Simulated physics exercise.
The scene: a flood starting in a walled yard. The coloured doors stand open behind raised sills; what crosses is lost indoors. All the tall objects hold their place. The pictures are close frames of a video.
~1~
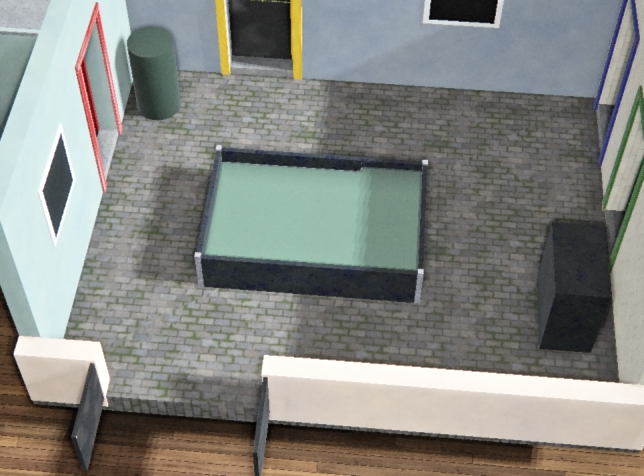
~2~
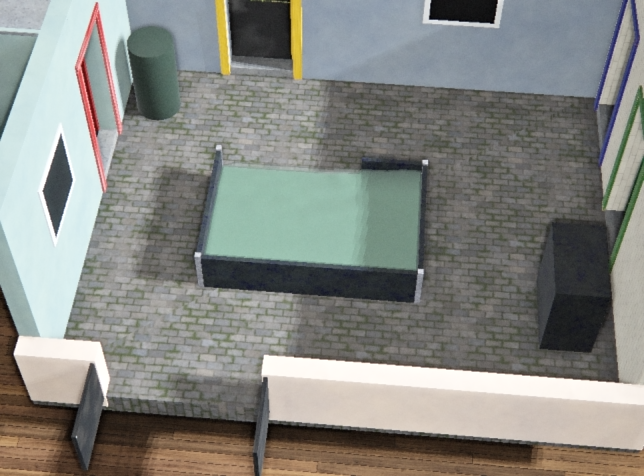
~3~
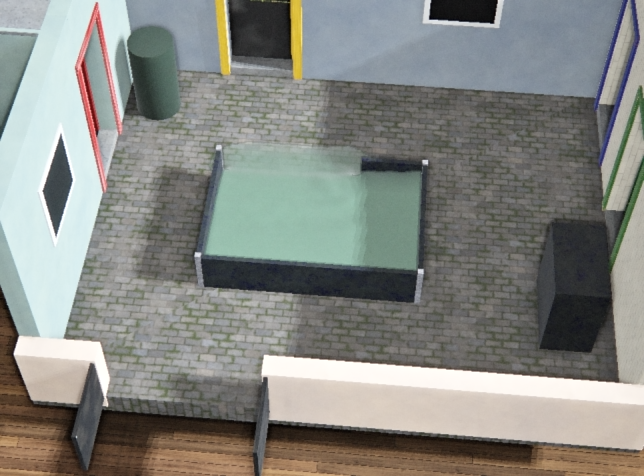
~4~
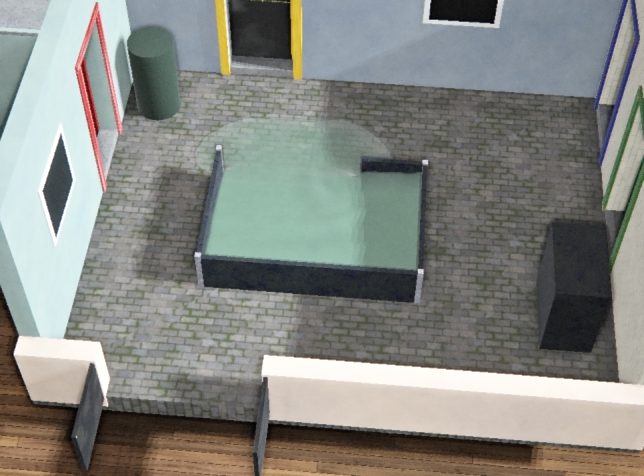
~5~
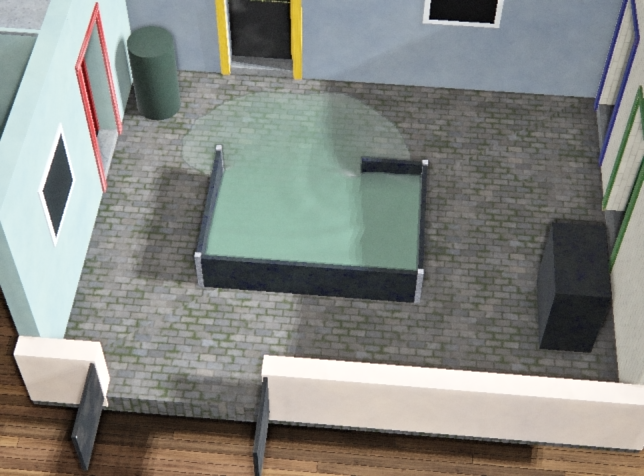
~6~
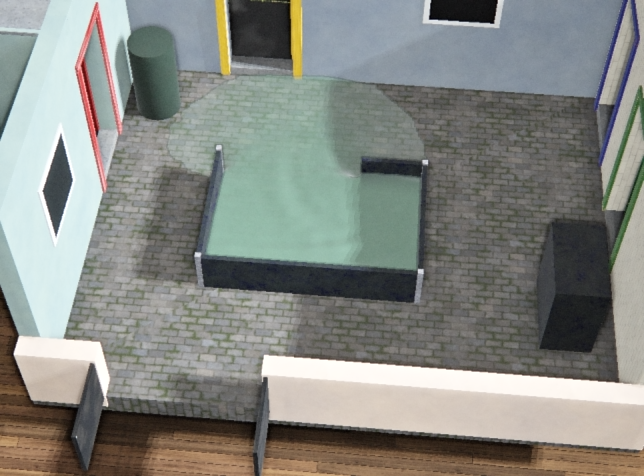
Pale green water sits in a dark-walled rectangular tank at the centre of a grey brick yard, seen from above by a still camera. A dark green cylinder and red-framed doorway stand left, a yellow-framed doorway behind, a dark block right, and a low cream wall with a gap in front. Most of the tank's far side disappears, and water spreads outward in a thin, widening fan towards the back wall.
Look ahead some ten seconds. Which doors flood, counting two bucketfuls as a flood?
One by one: The yellow door takes more than that; the blue door stays under that; the green door takes more than that; the red door stays under that.
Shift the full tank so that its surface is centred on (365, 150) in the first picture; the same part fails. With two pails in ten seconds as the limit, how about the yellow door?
My reading: The yellow one takes more.
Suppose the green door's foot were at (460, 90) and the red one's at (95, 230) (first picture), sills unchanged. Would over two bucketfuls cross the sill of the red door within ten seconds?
In short: Red door takes less.
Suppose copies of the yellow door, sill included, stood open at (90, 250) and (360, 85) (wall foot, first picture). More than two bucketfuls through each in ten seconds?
As listed: Keeps below it, goes over.
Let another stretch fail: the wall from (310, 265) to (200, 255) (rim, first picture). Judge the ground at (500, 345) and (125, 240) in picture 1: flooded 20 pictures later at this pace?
One after the other: Under water, awash.
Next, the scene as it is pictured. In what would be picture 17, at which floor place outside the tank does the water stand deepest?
Roughly at (135, 76).
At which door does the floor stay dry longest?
It is the one in green.
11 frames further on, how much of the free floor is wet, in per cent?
Roughly 30 per cent.
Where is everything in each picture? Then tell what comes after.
In the first picture, still water in the tank at (315, 212).
In the second picture, the front is at a hidden place, out from the gap on the tank's far side.
In the third picture, the front is at a hidden place, out from the gap on the tank's far side.
In the fourth picture, the front is at (213, 138), out from the gap on the tank's far side.
In the fifth picture, the front is at (347, 99), out from the gap on the tank's far side.
In the sixth picture, the front is at (247, 77), out from the gap on the tank's far side.
A moment on, water covers 20 % of the floor; the yellow door over two buckets in, the blue door not reached, the green door not reached, the red door not reached.
Next, water covers 30 % of the floor; the yellow door far over two buckets in, the blue door not reached, the green door not reached, the red door not reached.
Then, water covers 55 % of the floor; the yellow door far over two buckets in, the blue door wet at the sill, nothing in, the green door wet at the sill, nothing in, the red door wet at the sill, nothing in.
Later, water covers 75 % of the floor; the yellow door far over two buckets in, the blue door wet at the sill, nothing in, the green door under two buckets in, the red door under two buckets in.
In the end, water covers 95 % of the floor; the yellow door far over two buckets in, the blue door wet at the sill, nothing in, the green door over two buckets in, the red door under two buckets in.
